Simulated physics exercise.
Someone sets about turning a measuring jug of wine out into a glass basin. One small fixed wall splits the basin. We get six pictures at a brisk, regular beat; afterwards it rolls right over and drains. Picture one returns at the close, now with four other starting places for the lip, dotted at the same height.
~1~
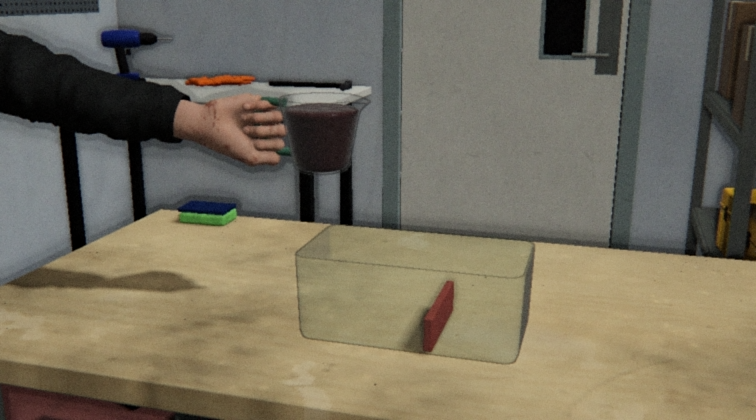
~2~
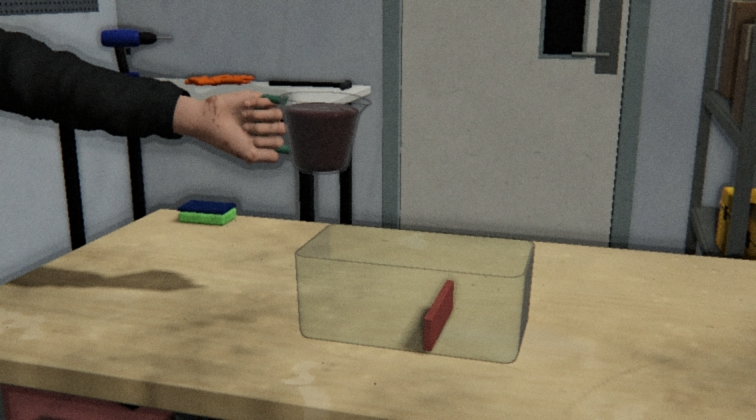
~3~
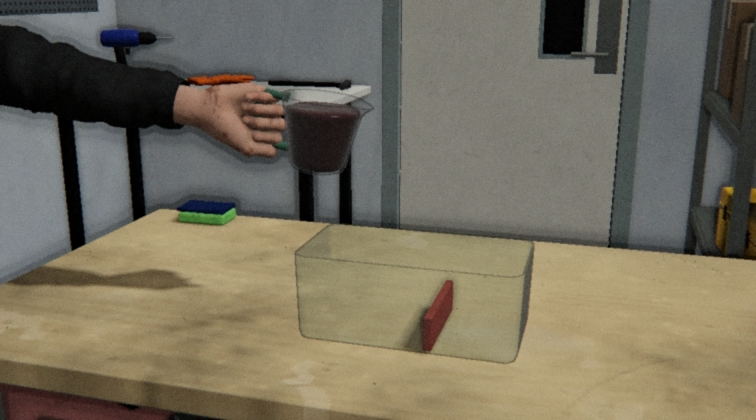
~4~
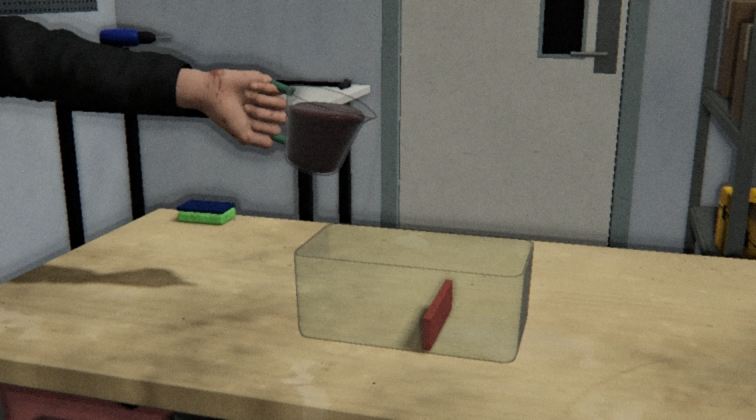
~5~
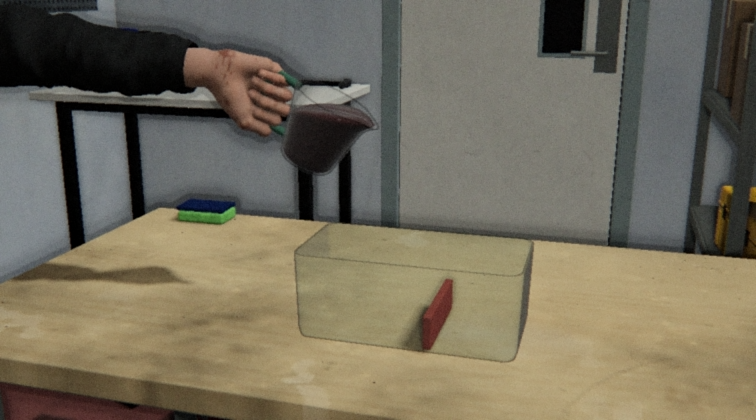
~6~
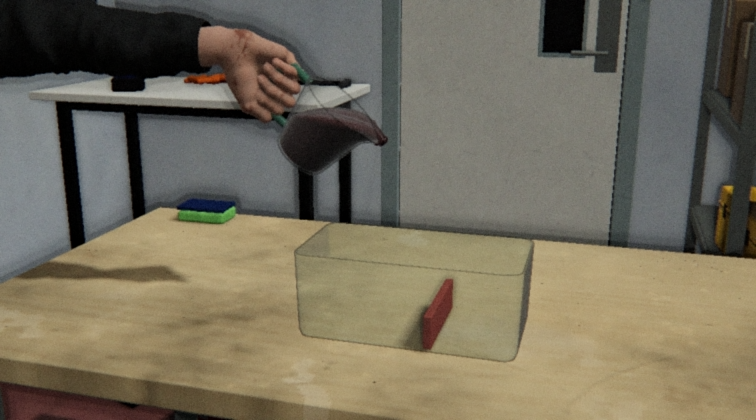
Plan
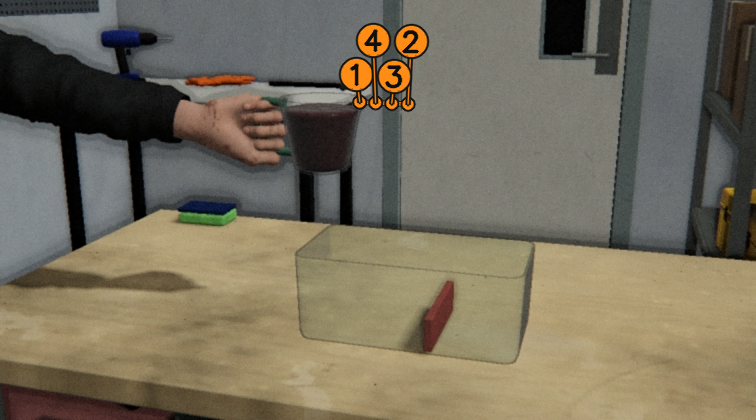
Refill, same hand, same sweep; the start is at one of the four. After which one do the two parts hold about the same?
The answer is dot 2.
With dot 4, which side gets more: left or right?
The left one.
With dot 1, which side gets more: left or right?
More ends on the left.
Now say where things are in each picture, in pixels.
In the first picture, upright, lip at (369, 102); basin from (301, 335) to (518, 363); top of the wall at (440, 299); nothing has left yet.
In the second picture, upright, lip at (370, 103); nothing has left yet.
In the third picture, tipped about 7°, lip at (372, 108); nothing has left yet.
In the fourth picture, tipped about 16°, lip at (375, 117); nothing has left yet.
In the fifth picture, tipped about 28°, lip at (377, 128); nothing has left yet.
In the sixth picture, tipped about 41°, lip at (377, 142); wine is over the lip, down to (377, 142).
On the marked copy, 1 at (359, 102); 2 at (408, 104); 3 at (391, 103); 4 at (375, 102).
If 1 is chosen, about 91 % ends left of the wall and 5 % right of it; 3 % is lost outside.
If 2 is chosen, about 54 % ends left of the wall and 44 % right of it.
If 3 is chosen, about 74 % ends left of the wall and 22 % right of it; 4 % is lost outside.
If 4 is chosen, about 88 % ends left of the wall and 7 % right of it; 5 % is lost outside.
